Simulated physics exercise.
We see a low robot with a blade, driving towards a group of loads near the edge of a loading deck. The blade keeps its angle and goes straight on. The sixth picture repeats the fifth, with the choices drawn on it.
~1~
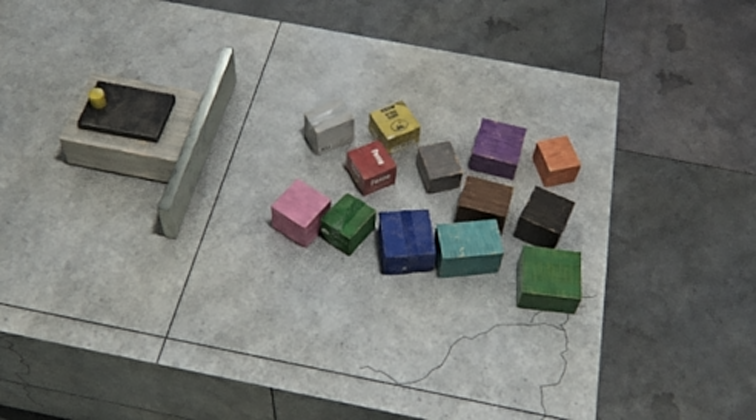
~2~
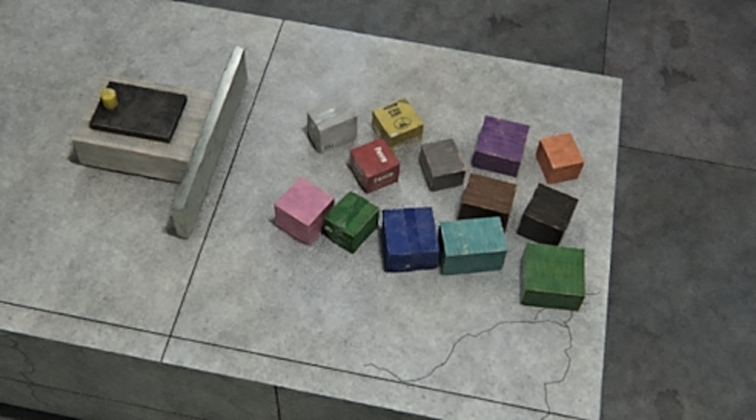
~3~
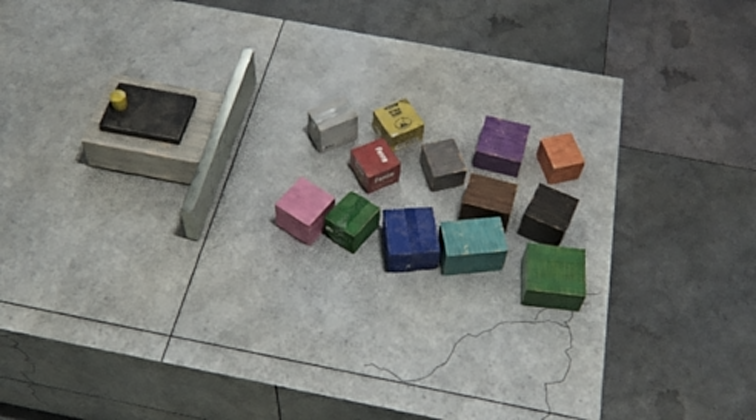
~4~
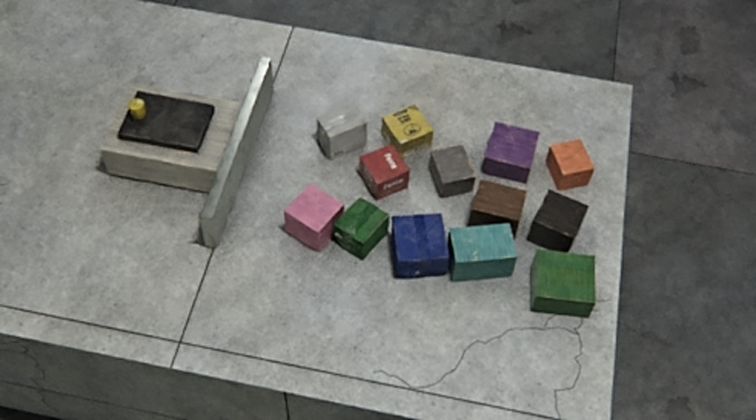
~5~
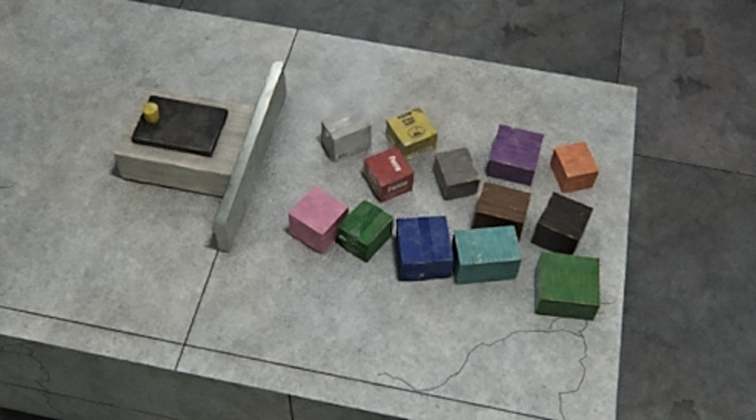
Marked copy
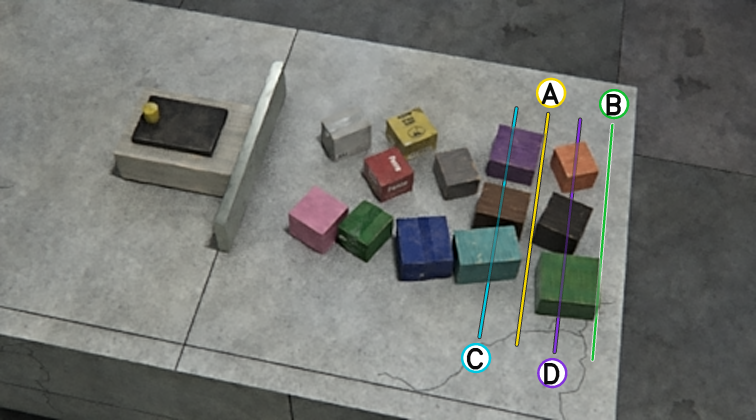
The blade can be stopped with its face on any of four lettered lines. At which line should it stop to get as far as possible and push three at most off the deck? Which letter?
As far as mark C.
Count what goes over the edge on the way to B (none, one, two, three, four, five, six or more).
Six or more.
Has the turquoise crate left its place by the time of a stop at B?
Yes.
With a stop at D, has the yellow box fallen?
No.
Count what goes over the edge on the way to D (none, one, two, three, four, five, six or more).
By then, six or more.
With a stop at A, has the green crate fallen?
Yes.
On the marked copy, A at (534, 219); B at (603, 232); C at (500, 213); D at (568, 226).
Taking C. A third of the way, robot (275, 142); turquoise crate (493, 258); yellow box (420, 133).
Two thirds of the way, robot (363, 158); green crate (644, 307); turquoise crate (583, 279).
When it is over, robot (433, 171); turquoise crate over the edge; green crate over the edge; two fallen.
As for the rest, A drops five; B drops ten; D drops seven.
